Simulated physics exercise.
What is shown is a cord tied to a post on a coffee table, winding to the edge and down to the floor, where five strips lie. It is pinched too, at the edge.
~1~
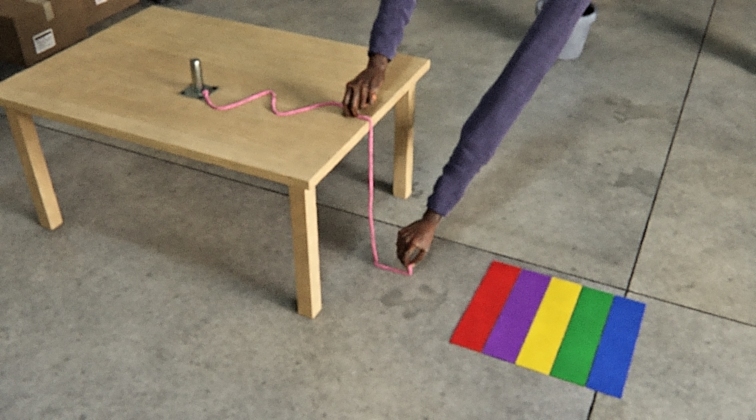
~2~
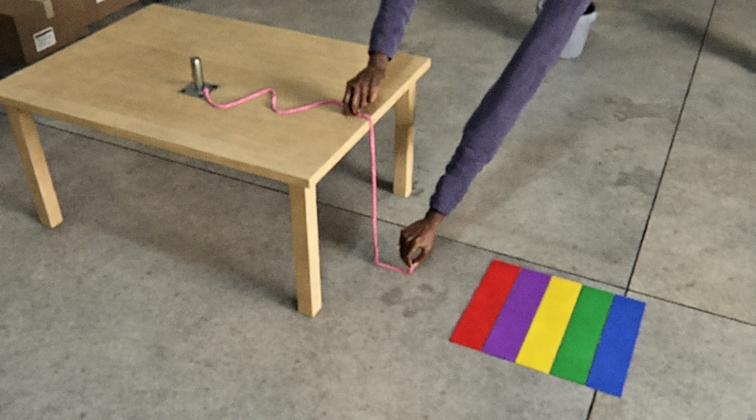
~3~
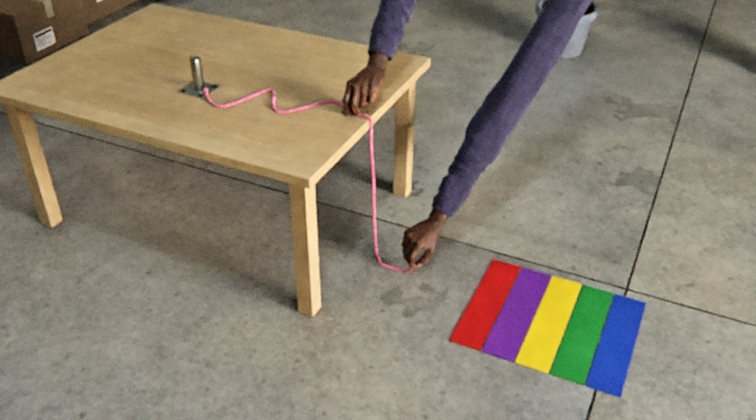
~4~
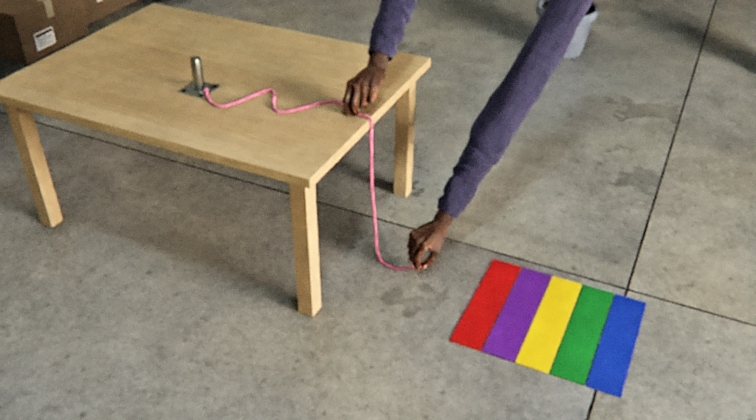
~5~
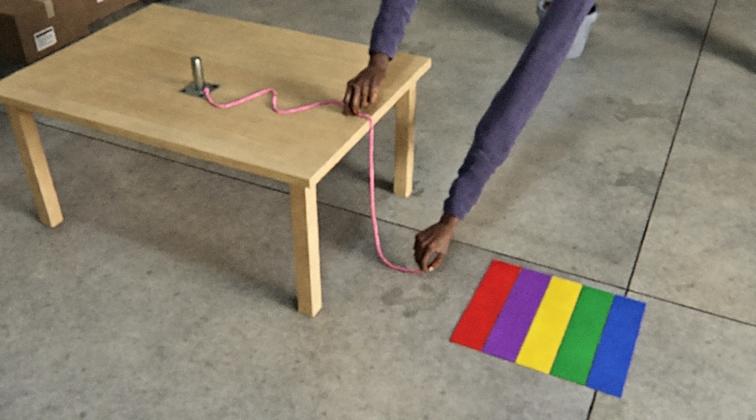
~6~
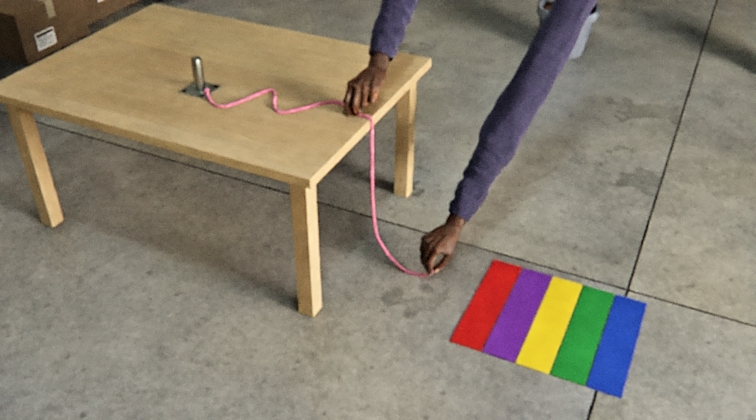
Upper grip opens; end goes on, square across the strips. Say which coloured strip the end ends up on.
It ends up on the blue strip.
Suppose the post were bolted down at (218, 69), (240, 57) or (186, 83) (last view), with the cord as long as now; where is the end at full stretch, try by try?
You'd get roughly (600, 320), (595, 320) and (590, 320), one for each try.
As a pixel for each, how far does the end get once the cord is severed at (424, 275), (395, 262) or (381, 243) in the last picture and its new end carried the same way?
In order, it comes to rest around (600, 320), (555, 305) and (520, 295).
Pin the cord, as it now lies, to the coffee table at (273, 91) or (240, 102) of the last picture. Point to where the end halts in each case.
Near (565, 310) and (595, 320).
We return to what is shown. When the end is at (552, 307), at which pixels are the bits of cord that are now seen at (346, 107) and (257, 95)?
The first goes to (379, 166), the other to (284, 101).
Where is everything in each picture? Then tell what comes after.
In the first picture, end (409, 265); red (473, 331); purple (505, 341); yellow (539, 352); green (573, 363); blue (609, 374).
In the second picture, end (412, 265); cord through (216, 106) (274, 94) (312, 106) (370, 123) (374, 190) (375, 246).
In the third picture, end (415, 265).
In the fourth picture, end (421, 267); cord through (216, 106) (274, 93) (312, 105) (371, 123) (372, 189) (376, 246).
In the fifth picture, end (427, 269).
In the sixth picture, end (433, 271); cord through (217, 106) (275, 94) (313, 106) (371, 123) (372, 189) (383, 247).
Soon after, end near (552, 307); over yellow.
After that, end near (592, 319); over green.
At the stop, end near (617, 327); over blue. The blue one.
